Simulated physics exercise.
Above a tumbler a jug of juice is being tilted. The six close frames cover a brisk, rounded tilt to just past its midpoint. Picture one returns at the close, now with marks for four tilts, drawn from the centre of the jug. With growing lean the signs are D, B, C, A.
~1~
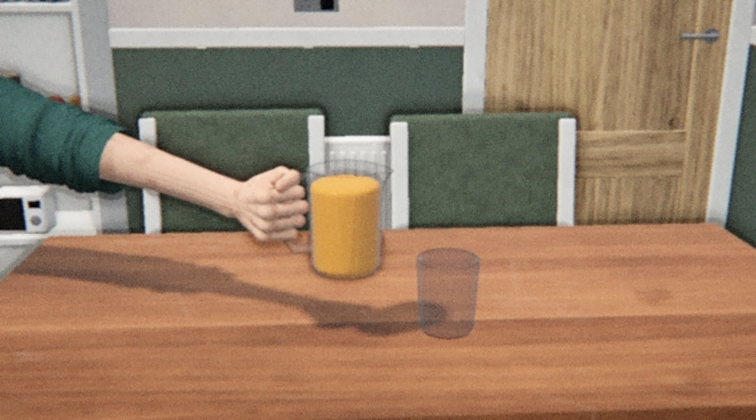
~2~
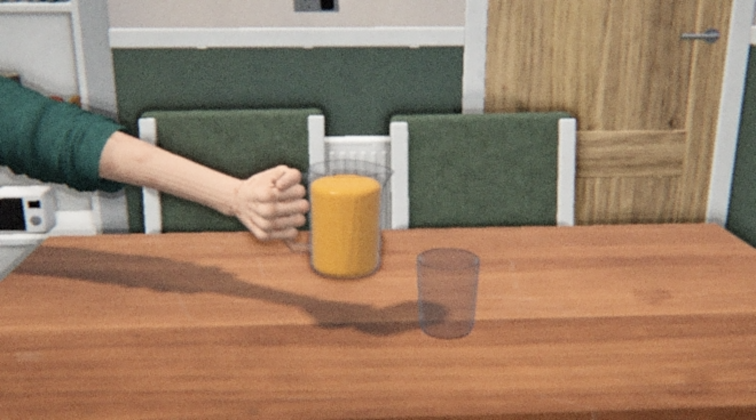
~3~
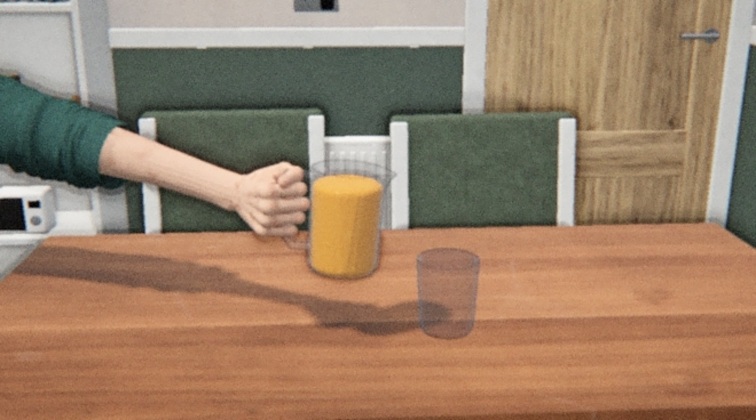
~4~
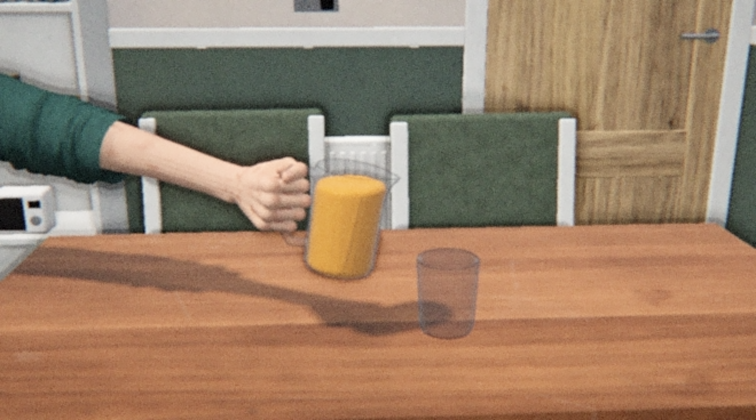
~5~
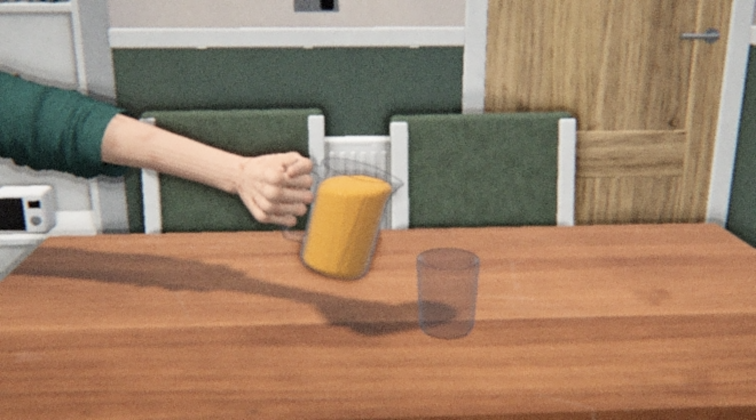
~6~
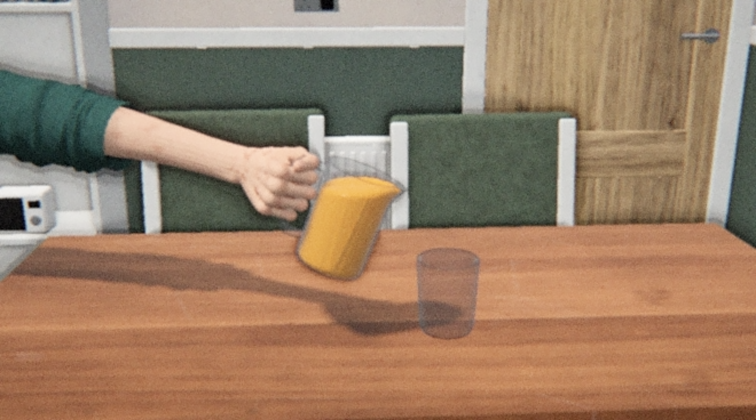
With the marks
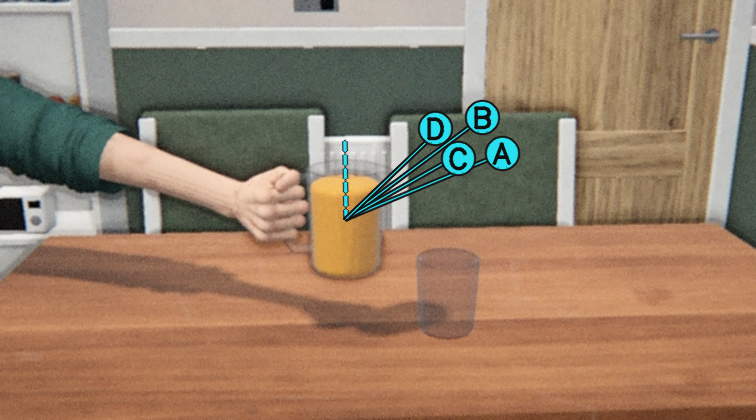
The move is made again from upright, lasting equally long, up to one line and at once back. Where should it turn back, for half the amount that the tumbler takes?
Go for C.
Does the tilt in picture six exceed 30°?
No, it does not.
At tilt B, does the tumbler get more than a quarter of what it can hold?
Yes.
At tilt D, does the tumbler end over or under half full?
Under.
On the marked copy, A at (486, 159); B at (469, 127); C at (442, 164); D at (425, 142).
With A, the tumbler ends with about 67 % of what it can hold.
With B, the tumbler ends with about 36 % of what it can hold.
With C, the tumbler ends with about 51 % of what it can hold.
With D, the tumbler ends with about 25 % of what it can hold.
